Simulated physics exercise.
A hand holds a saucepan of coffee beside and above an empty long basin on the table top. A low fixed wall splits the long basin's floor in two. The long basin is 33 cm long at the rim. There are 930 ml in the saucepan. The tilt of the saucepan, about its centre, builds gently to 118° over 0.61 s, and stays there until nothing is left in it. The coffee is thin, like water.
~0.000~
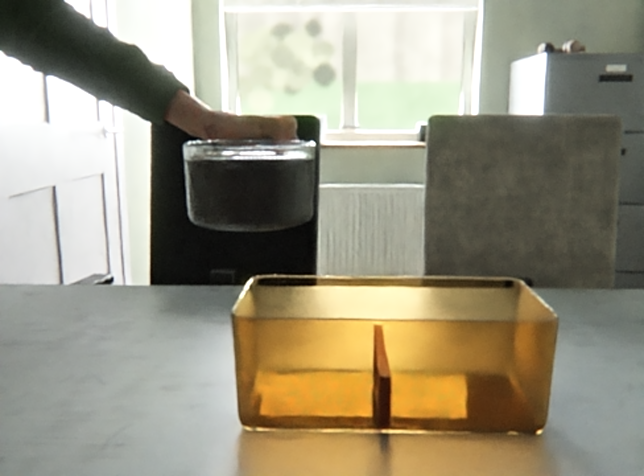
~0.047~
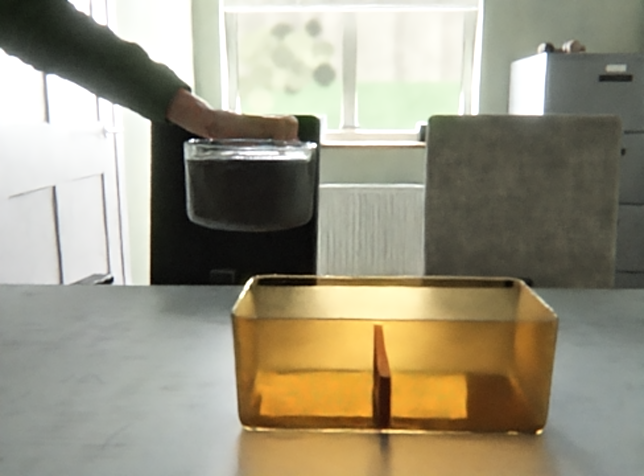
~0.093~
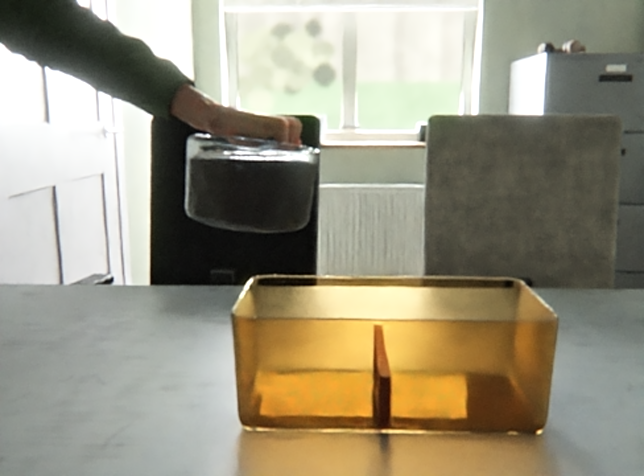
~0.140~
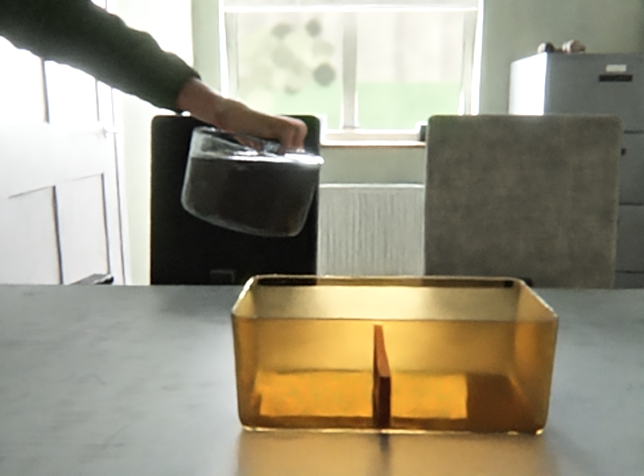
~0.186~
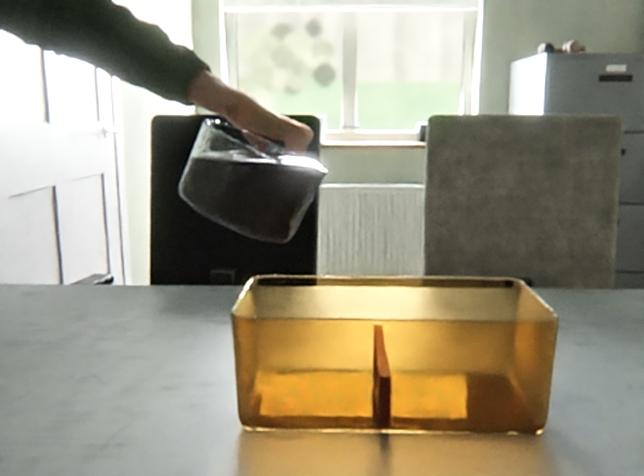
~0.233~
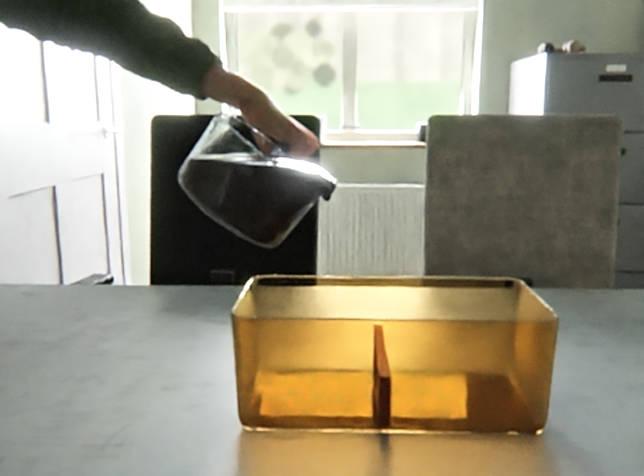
A hand tilting a clear container of dark liquid steadily to the right, above an amber divided basin on a grey table.
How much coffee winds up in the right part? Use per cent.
About 22 per cent.
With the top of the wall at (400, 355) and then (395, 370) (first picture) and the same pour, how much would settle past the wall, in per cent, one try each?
In turn about 10 and 25 per cent.
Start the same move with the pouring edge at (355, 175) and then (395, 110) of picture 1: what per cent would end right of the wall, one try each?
First 55, then 90 per cent.
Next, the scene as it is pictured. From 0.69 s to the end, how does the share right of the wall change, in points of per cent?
It goes up by about 5.
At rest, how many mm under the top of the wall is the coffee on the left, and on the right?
Some 28 mm on the left and 50 mm on the right.
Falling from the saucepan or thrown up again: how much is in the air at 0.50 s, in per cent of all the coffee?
Some 34 per cent.
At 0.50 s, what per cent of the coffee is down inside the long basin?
Near 44 in a hundred.
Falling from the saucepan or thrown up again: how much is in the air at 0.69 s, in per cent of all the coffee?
Near 7 in a hundred.
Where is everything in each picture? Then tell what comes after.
The first picture shows tilt 0°; pouring edge (314, 146); surface from (191, 156) to (312, 156); the long basin's rim runs from (243, 296) to (538, 299); the wall's top is at (381, 350).
The second picture shows tilt 2°; pouring edge (315, 148); surface from (191, 155) to (312, 157).
The third picture shows tilt 7°; pouring edge (317, 154); surface from (194, 154) to (314, 159).
The fourth picture shows tilt 15°; pouring edge (320, 163); surface from (195, 154) to (319, 160).
The fifth picture shows tilt 25°; pouring edge (322, 176); surface from (195, 158) to (320, 167); 1 per cent is over the edge.
The sixth picture shows tilt 38°; pouring edge (322, 192); surface from (191, 160) to (319, 180); 5 per cent is over the edge.
By 0.50 s the tilt is 108° and 22 per cent is still to pour, 29 is left of the wall and 15 right of it.
By 0.69 s the tilt is 118° and 2 per cent is still to pour, 73 is left of the wall and 17 right of it.
By 0.89 s the tilt is 118° and 0 per cent is still to pour, 76 is left of the wall and 21 right of it.
By 1.11 s the tilt is 118° and 0 per cent is still to pour, 75 is left of the wall and 22 right of it.
At rest 75 per cent lies left of the wall, 22 right of it and 3 outside.
